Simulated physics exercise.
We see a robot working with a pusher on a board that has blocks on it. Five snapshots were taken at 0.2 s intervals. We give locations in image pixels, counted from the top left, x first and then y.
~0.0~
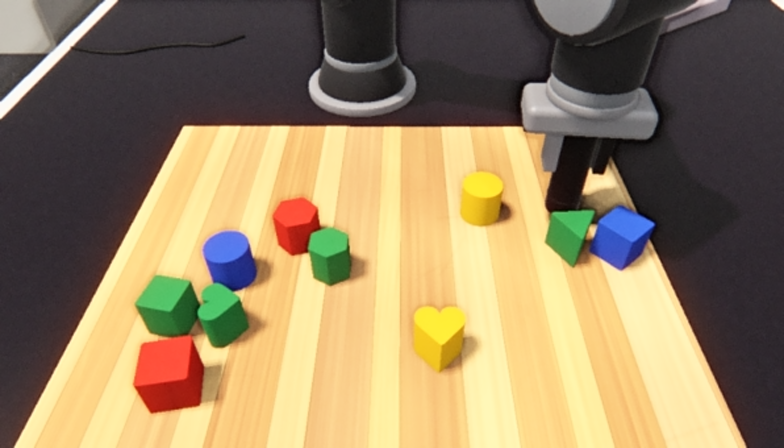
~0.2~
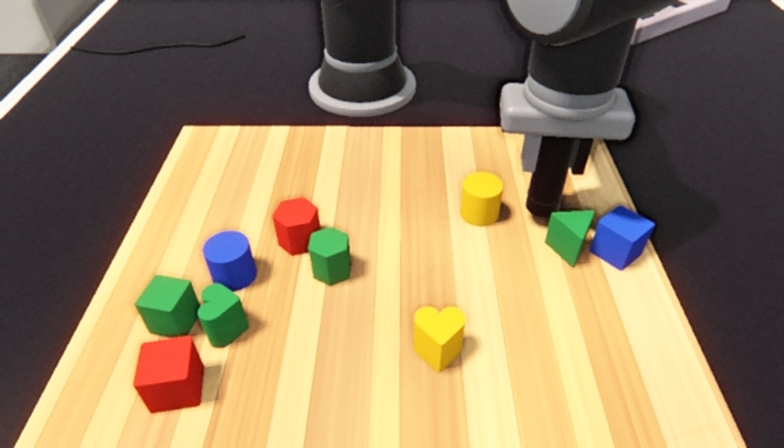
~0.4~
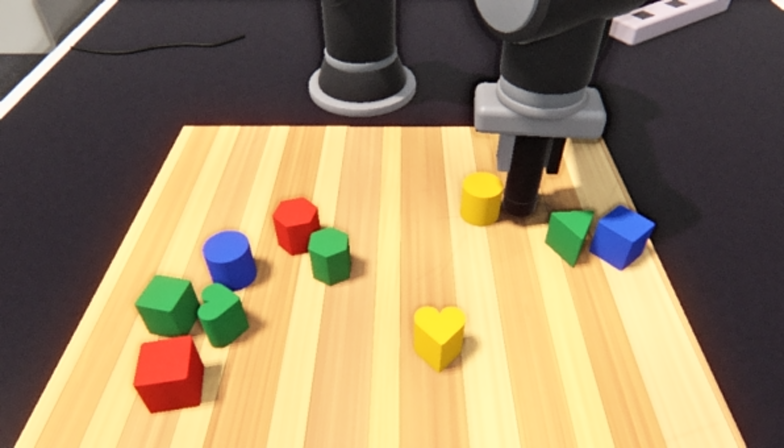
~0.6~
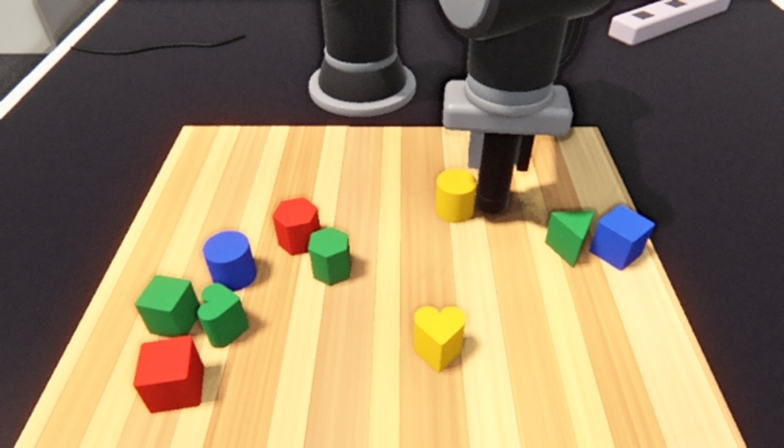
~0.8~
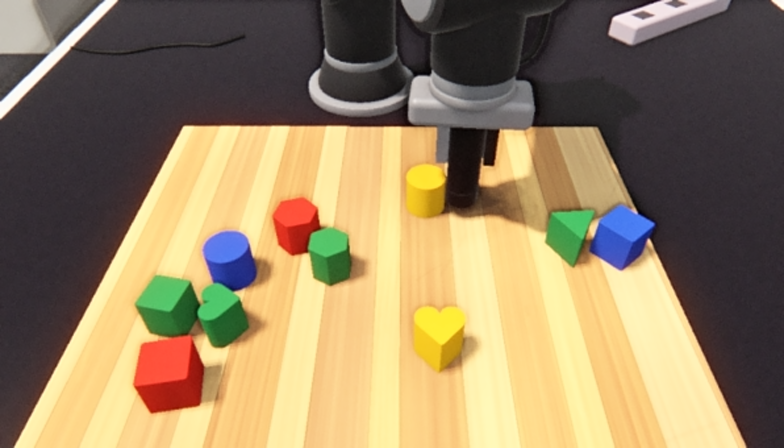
On a wooden board, a robot arm moves left and pushes the yellow cylinder left.
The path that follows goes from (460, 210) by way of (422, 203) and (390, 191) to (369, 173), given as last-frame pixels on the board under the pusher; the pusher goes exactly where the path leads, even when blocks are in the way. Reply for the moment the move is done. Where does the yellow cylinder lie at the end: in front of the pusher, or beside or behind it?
Slid off.
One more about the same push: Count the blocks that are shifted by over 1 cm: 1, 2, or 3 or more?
The count is one.
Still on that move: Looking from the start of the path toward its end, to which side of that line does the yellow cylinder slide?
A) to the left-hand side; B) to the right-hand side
That would be A.
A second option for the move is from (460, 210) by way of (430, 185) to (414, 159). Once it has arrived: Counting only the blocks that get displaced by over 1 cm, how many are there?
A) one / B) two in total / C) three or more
The one that fits is A, one.
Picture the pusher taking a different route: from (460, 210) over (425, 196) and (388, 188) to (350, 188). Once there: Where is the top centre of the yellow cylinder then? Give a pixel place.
Final place: (333, 180).
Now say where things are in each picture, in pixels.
The first frame shows tip of the pusher (561, 208), middles of tops, yellow cylinder (483, 184).
The second frame shows pusher (541, 208), nothing pushed.
The third frame shows pusher (518, 207), nothing pushed.
The fourth frame shows pusher (491, 205), yellow cylinder (457, 181).
The fifth frame shows pusher (461, 199), yellow cylinder (426, 176).
On the path given first. One third of the way, pusher (422, 192); yellow cylinder (387, 171).
Two thirds of the way, pusher (389, 180); yellow cylinder (354, 166).
At the end, pusher (369, 162); yellow cylinder (347, 164).
